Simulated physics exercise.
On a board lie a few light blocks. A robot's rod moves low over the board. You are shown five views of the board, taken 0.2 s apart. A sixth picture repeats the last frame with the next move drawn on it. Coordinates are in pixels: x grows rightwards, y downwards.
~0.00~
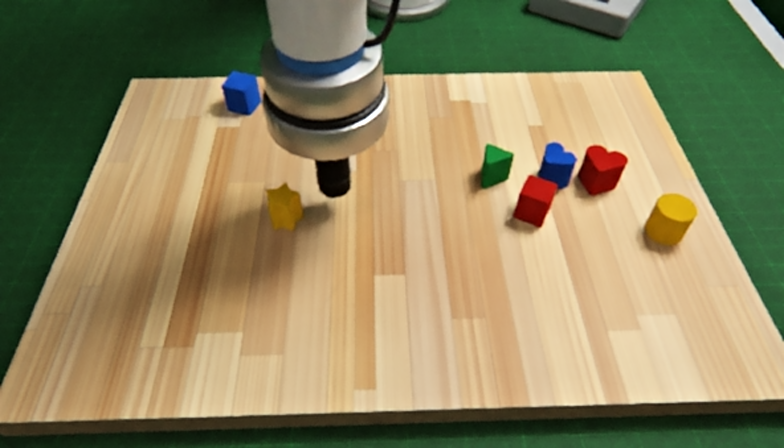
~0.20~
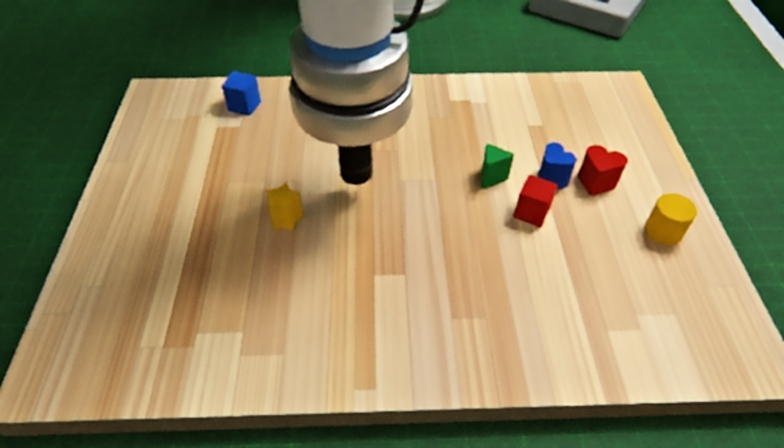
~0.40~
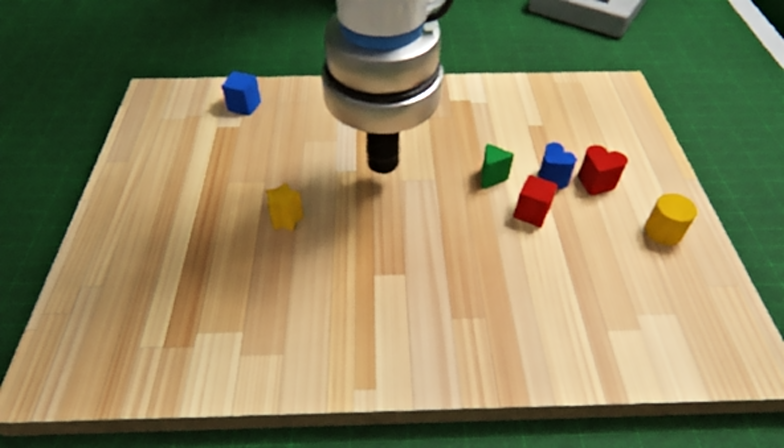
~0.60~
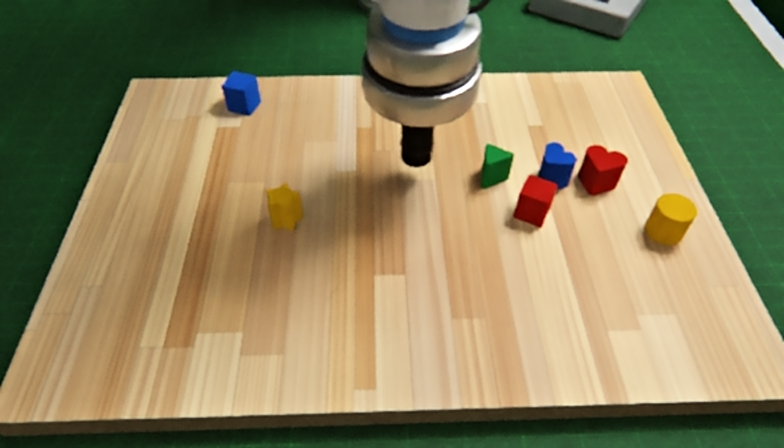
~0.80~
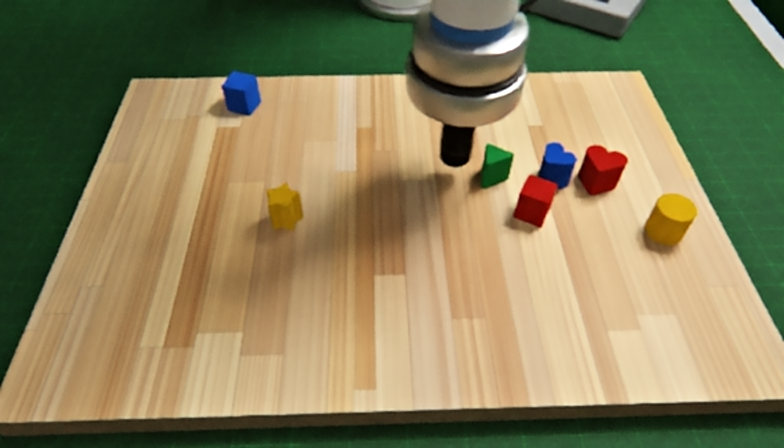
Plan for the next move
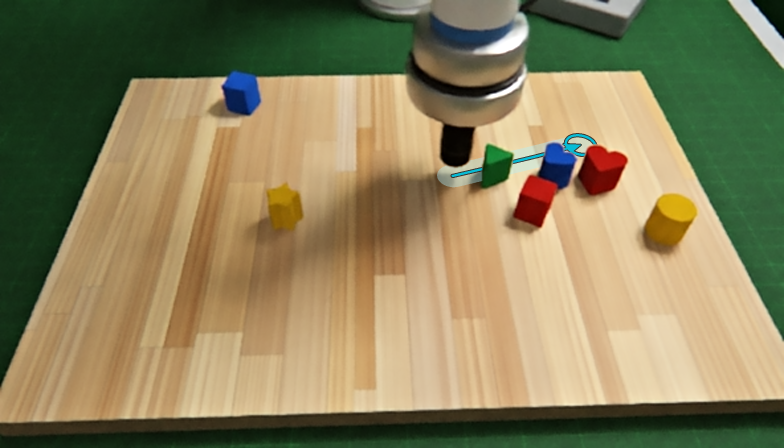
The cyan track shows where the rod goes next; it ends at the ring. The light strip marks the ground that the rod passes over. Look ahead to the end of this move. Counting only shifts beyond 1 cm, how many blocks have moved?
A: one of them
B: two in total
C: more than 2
A
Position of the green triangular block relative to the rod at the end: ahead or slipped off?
It comes off the rod's front.
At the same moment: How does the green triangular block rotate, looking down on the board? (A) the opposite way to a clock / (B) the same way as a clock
My answer is option B.
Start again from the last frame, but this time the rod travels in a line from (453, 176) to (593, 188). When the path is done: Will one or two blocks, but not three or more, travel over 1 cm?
No, that is not how it ends up.
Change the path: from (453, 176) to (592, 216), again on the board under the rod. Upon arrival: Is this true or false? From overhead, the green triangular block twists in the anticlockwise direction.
True - the claim holds.
The drawn path runs in a line from (453, 176) to (581, 145).
The first path, step by step. One third of the way, rod (501, 147); green triangular block (522, 154), turned 45° clockwise.
Two thirds of the way, rod (545, 137); green triangular block (527, 155), turned 65° clockwise.
At the end, rod (587, 127); green triangular block (527, 155), turned 65° clockwise; blue heart-shaped block not moved.
